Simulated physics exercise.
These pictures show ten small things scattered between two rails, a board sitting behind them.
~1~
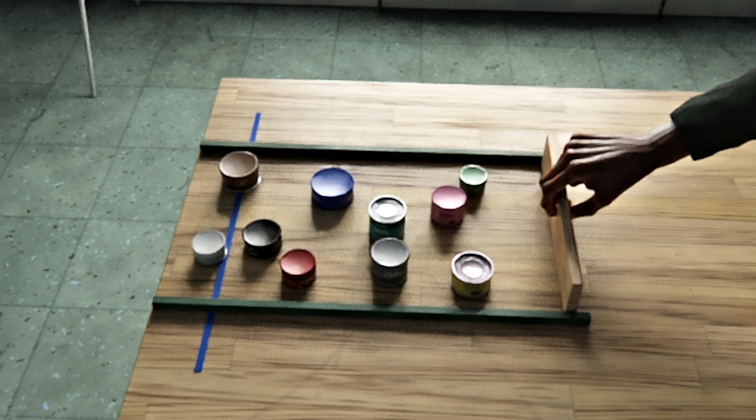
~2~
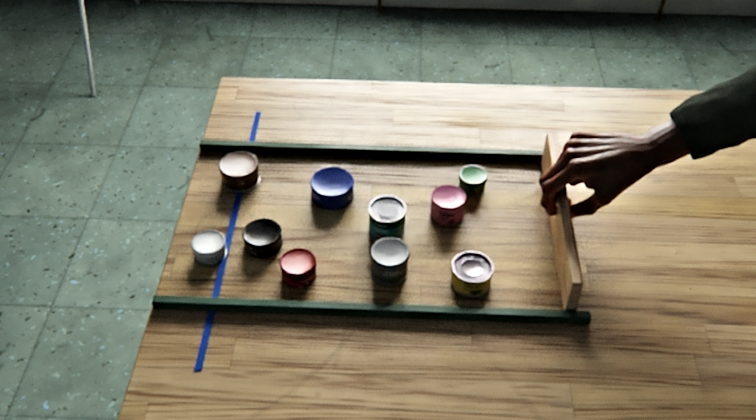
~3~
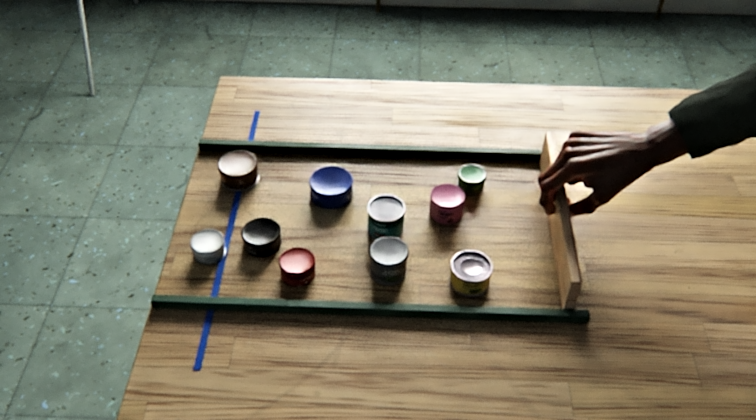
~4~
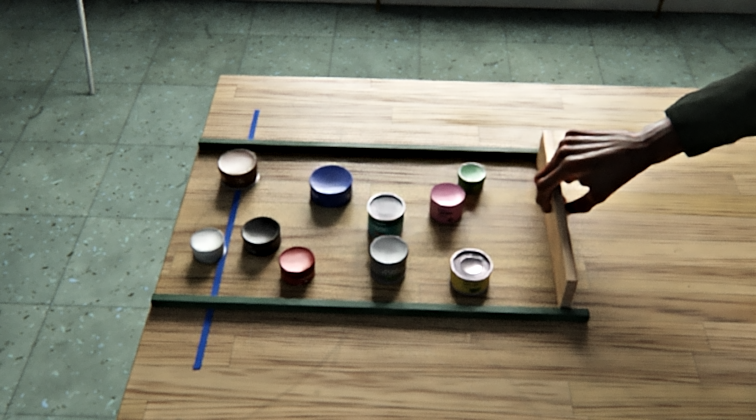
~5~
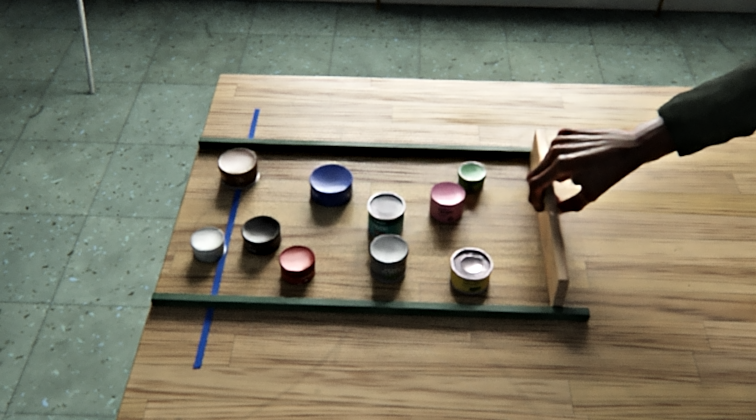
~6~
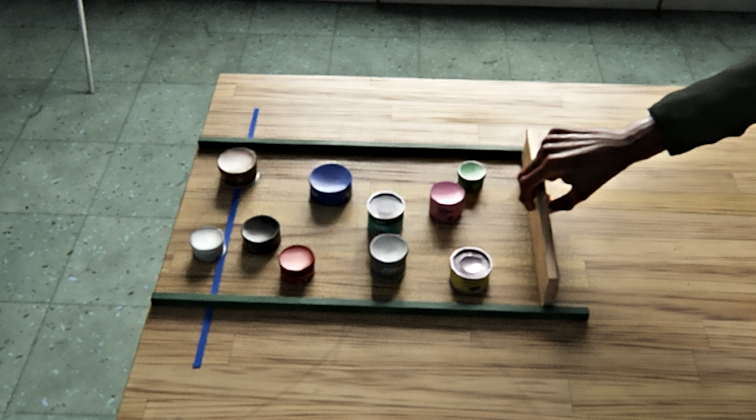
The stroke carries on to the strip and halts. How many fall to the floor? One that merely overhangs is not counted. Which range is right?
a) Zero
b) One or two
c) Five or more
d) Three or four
The answer is b.
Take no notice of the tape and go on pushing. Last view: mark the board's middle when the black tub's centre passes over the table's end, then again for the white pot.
(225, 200) and (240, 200), more or less.
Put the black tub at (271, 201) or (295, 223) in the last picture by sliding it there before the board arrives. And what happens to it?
In turn it holds its place, then holds its place.
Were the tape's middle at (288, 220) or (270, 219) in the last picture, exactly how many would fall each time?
Counts: 0, 0.
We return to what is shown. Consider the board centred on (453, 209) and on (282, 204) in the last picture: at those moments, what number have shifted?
Respectively 3 and 10.
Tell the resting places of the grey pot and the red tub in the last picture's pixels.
Grey pot: About (204, 239); red tub: About (157, 278).
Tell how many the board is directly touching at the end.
It's 5 of them.
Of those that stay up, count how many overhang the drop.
You'd get 3.
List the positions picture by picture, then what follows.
The first picture shows white pot (210, 249); brown tin (240, 172); black tub (263, 239); board (560, 217); tape (233, 222).
The second picture shows brown tin (240, 172); grey pot (390, 262).
The third picture shows black tub (262, 237); blue tub (331, 187).
The fourth picture shows white pot (208, 246); red tub (297, 266).
The fifth picture shows brown tin (239, 169); green tin (471, 178).
The sixth picture shows white pot (208, 245); brown tin (239, 169); black tub (261, 235); board (538, 212); tape (231, 218).
Soon after, none off yet; white pot at rest near (208, 245); brown tin at rest near (239, 169); black tub at rest near (261, 235).
Then, none off yet; white pot at rest near (208, 245); brown tin at rest near (239, 169); black tub moving near (254, 233).
At rest, the number that fall off is one or two; fallen, brown tin and white pot.
